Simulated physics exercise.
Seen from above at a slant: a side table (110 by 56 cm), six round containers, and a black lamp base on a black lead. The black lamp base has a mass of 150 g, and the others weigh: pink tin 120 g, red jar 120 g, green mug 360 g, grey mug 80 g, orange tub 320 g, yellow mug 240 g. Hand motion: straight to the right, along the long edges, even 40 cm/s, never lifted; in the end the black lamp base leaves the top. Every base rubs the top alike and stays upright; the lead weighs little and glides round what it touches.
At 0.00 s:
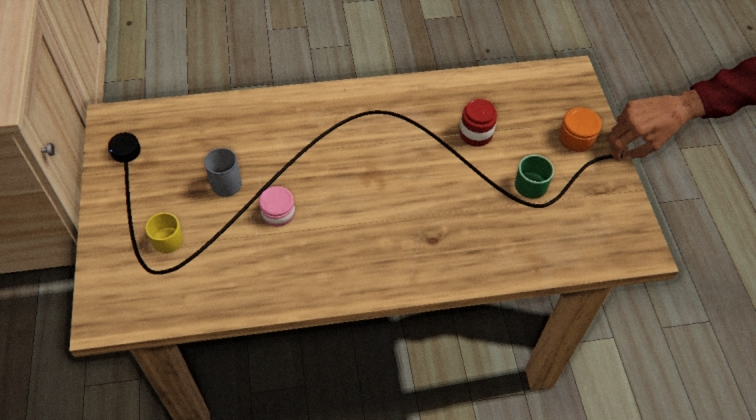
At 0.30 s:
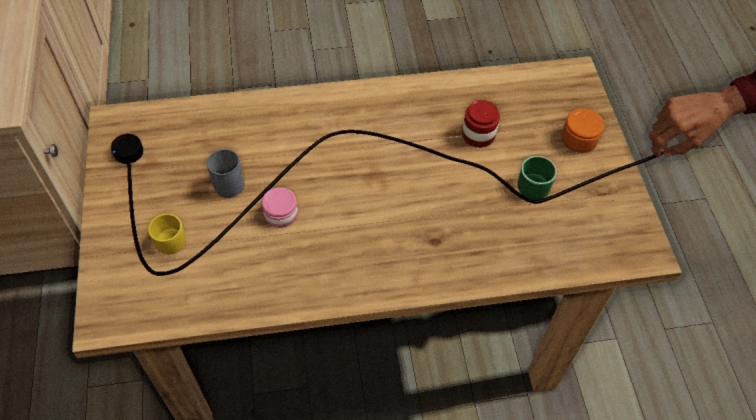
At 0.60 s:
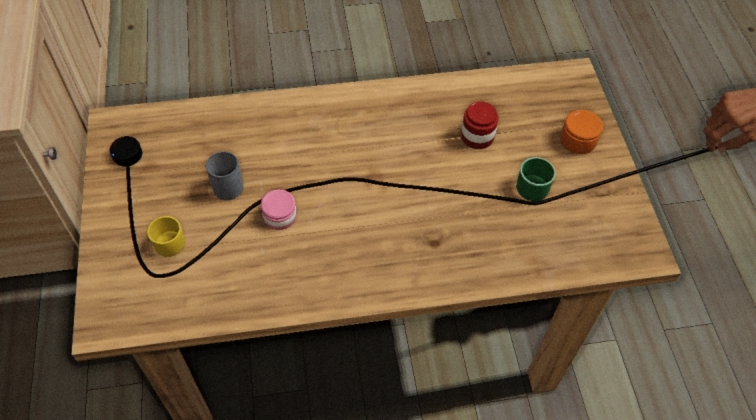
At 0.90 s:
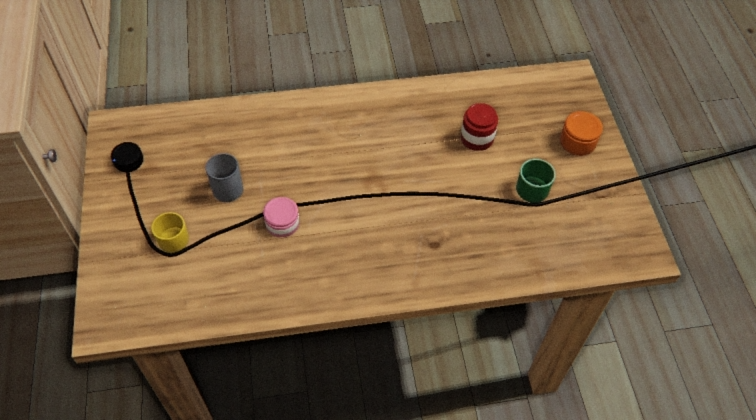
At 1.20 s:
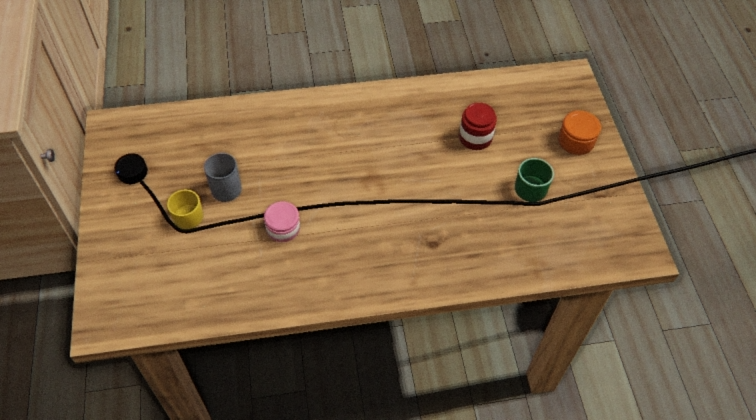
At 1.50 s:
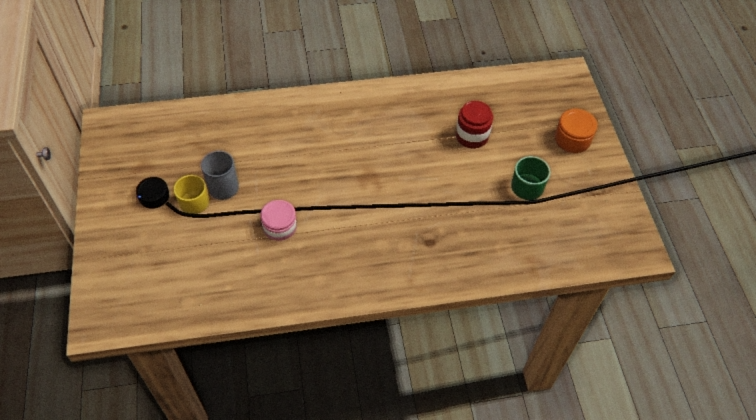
On a wooden table, a hand pulls a black cord rightward, dragging a yellow mug.
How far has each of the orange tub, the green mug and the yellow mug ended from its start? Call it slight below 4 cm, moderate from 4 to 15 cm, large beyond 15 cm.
Orange tub: Slight. Green mug: Slight. Yellow mug: Moderate.
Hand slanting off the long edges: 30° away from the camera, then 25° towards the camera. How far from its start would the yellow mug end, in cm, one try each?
About 12 cm, then about 12 cm.
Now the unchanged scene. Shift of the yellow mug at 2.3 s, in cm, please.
Shift so far: Roughly 12 cm.
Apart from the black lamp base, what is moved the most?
That would be the yellow mug.
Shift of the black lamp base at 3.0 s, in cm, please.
Some 68 cm.
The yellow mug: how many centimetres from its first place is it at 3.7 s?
Shift at that moment: About 12 cm.
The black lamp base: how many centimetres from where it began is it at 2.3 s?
I reckon some 42 cm.
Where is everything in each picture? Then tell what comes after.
Lamp base (123, 143); orange tub (583, 121); green mug (537, 169); yellow mug (162, 226); lead through (505, 193) (372, 112) (248, 205) (134, 243); 0 cm pulled, in the first picture.
Lead through (471, 164) (251, 206); 8 cm pulled, in the second picture.
Lead through (515, 200) (250, 208); 20 cm pulled, in the third picture.
Lamp base (126, 153); yellow mug (168, 226); pink tin (281, 210); lead through (571, 196) (302, 204); 32 cm pulled, in the fourth picture.
Lamp base (129, 165); yellow mug (183, 202); pink tin (281, 215); lead through (624, 183) (361, 203); 44 cm pulled, in the fifth picture.
Lamp base (151, 189); orange tub (579, 122); green mug (533, 170); yellow mug (190, 188); lead through (742, 155) (588, 190) (418, 205) (260, 211); 56 cm pulled, in the sixth picture.
After 2.3 s the black lamp base has slid 42 cm; shifted so far, yellow mug 12 cm, pink tin 8 cm, grey mug 2 cm.
After 3.0 s the black lamp base has slid 69 cm; shifted so far, yellow mug 12 cm, pink tin 8 cm, grey mug 2 cm.
After 3.7 s the black lamp base has slid 97 cm; shifted so far, yellow mug 12 cm, pink tin 8 cm, grey mug 2 cm.
After 4.3 s the black lamp base is off the top; shifted so far, yellow mug 12 cm at (199, 184), pink tin 8 cm, grey mug 2 cm, green mug 1 cm at (537, 167), orange tub 0 cm at (579, 122).
